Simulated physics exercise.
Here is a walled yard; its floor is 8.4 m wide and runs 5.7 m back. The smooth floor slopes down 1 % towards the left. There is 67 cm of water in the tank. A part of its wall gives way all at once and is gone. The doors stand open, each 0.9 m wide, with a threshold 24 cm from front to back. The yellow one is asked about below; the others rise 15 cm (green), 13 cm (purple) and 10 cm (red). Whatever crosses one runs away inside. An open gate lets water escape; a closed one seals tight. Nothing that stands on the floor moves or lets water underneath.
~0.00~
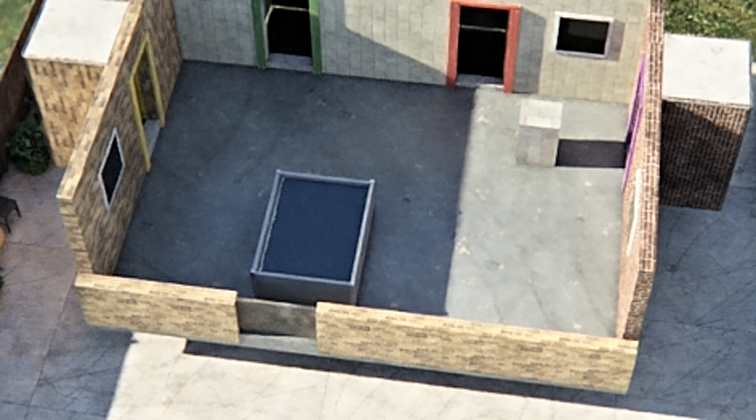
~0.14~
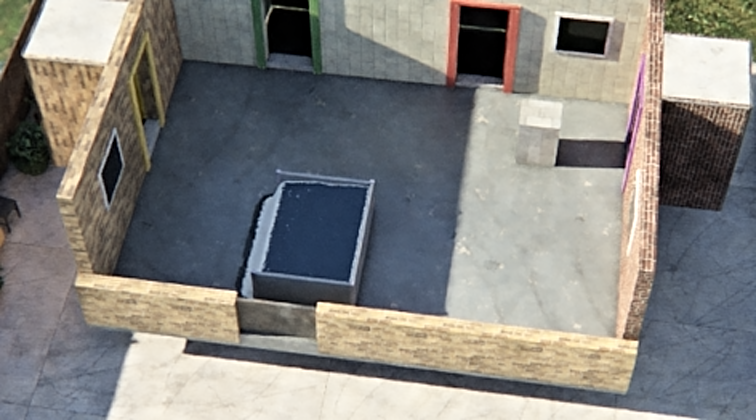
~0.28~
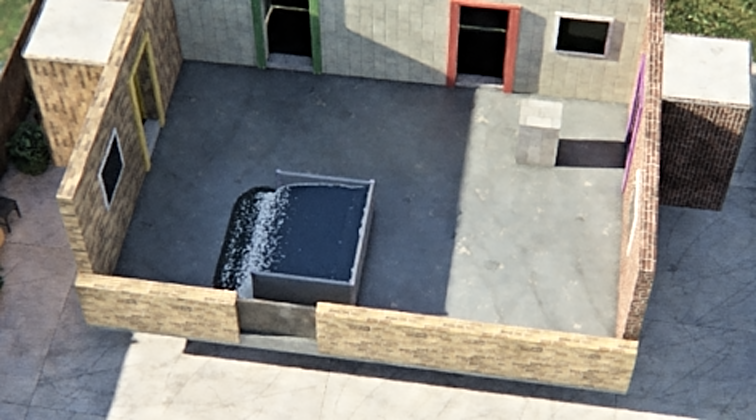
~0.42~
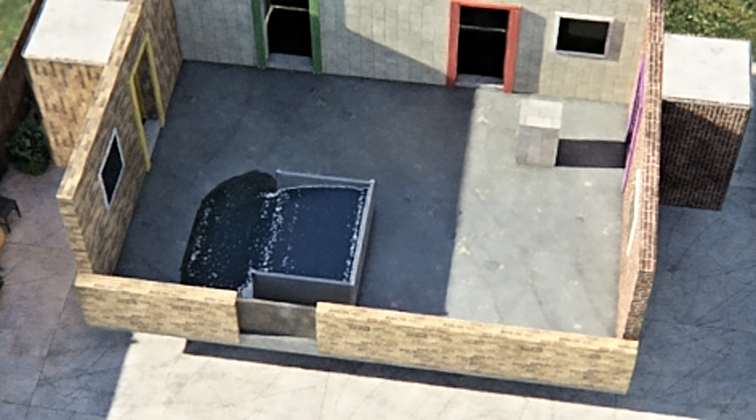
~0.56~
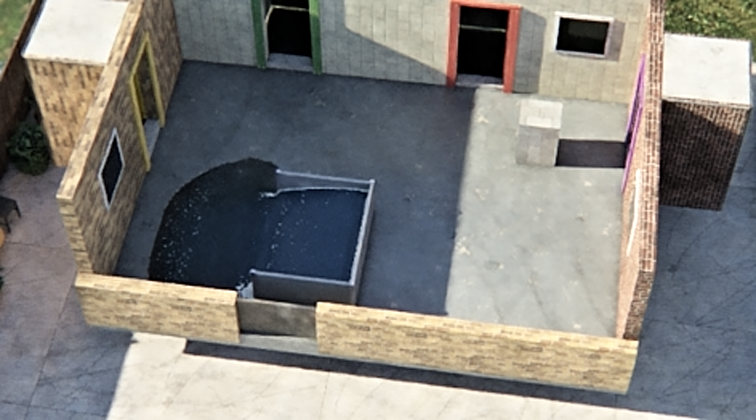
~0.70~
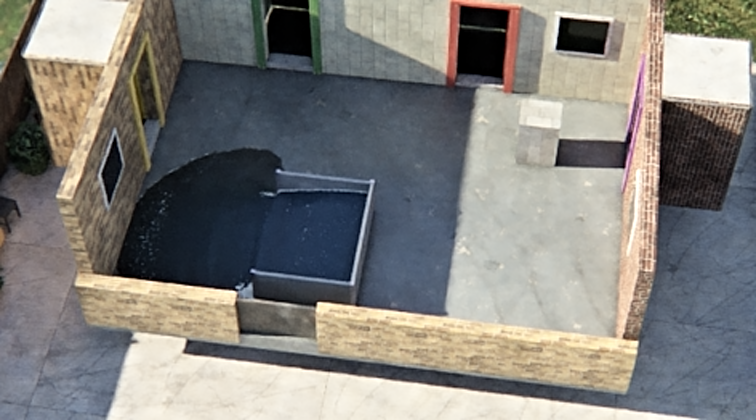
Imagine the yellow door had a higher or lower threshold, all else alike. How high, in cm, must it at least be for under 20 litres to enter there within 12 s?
Close to 14 cm is just enough.
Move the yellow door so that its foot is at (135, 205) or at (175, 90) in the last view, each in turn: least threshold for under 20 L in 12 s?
Roughly 32 and 15 cm.
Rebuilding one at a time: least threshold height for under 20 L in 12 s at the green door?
Roughly 10.0 cm at green.
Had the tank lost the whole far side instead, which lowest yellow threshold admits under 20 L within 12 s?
Some 6.0 cm.
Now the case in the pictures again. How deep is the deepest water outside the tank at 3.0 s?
Up to some 31 cm.
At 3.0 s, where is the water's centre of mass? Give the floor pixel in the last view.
Around (206, 215).
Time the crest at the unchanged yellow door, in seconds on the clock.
At about 1.8 s.
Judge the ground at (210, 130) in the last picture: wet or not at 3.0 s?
It is flooded.
After 1.4 s water covers 20 % of the floor, deepest (48 cm) near (106, 296); 19 cm at the yellow door, 0 litres in over its 23 cm threshold.
After 3.0 s water covers 30 % of the floor, deepest (31 cm) near (183, 63); 16 cm at the yellow door, 0 litres in over its 23 cm threshold.
After 12.0 s water covers 100 % of the floor, deepest (10 cm) near (121, 253); 7 cm at the yellow door, 1 litre in over its 23 cm threshold.
At the yellow door as built, the water arrived by 1.1 s and peaked near 23 cm at 1.8 s.
Run again over the same 12 s with other heights there, 38 litres in over 11.5 cm, 12 litres over 16 cm. The limit of 20 litres is kept from about 14 cm up.
